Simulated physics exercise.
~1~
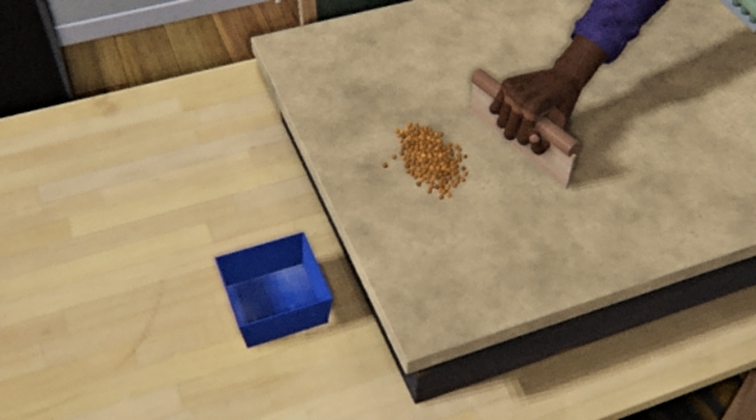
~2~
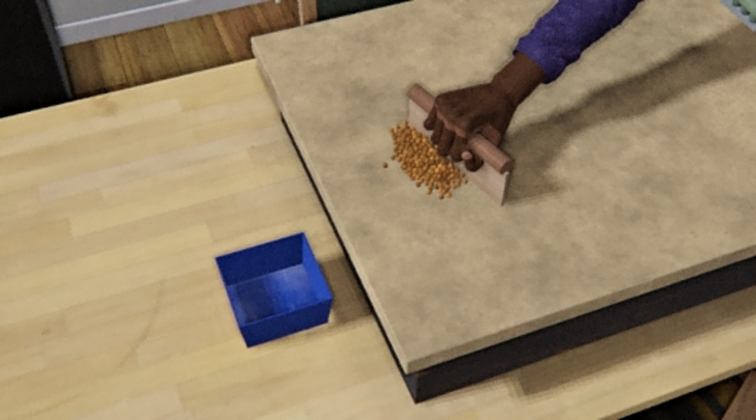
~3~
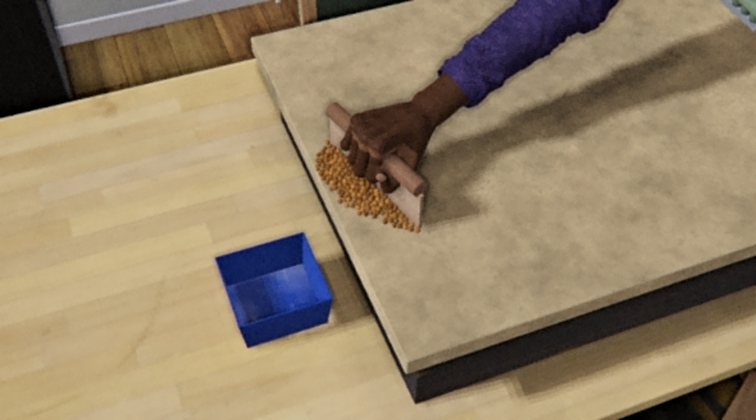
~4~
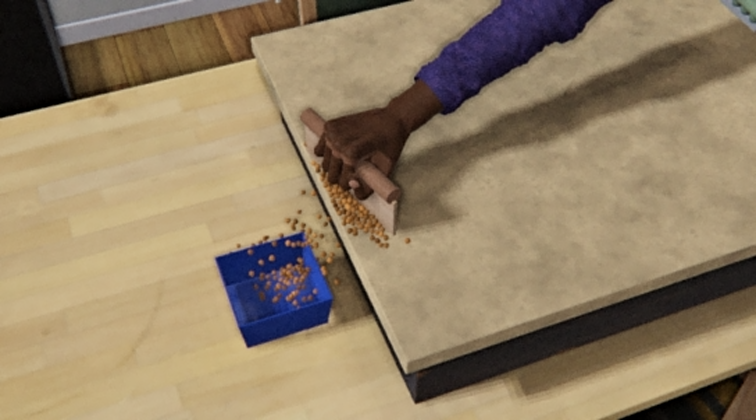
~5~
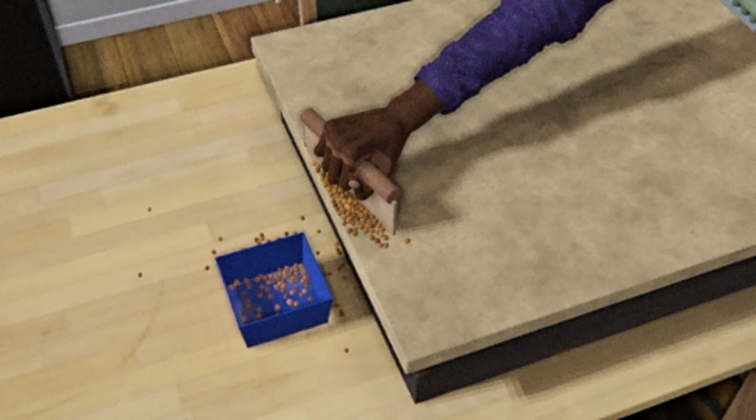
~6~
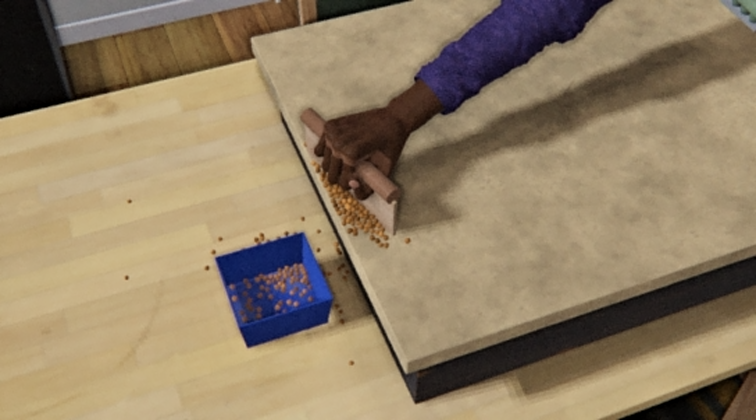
A hand in a purple sleeve pushed a pile of roasted chickpeas leftward across a raised board with a scraper, stopping at the edge; some dropped into a blue tin, others scattered around it on the table, and many stayed on the board.
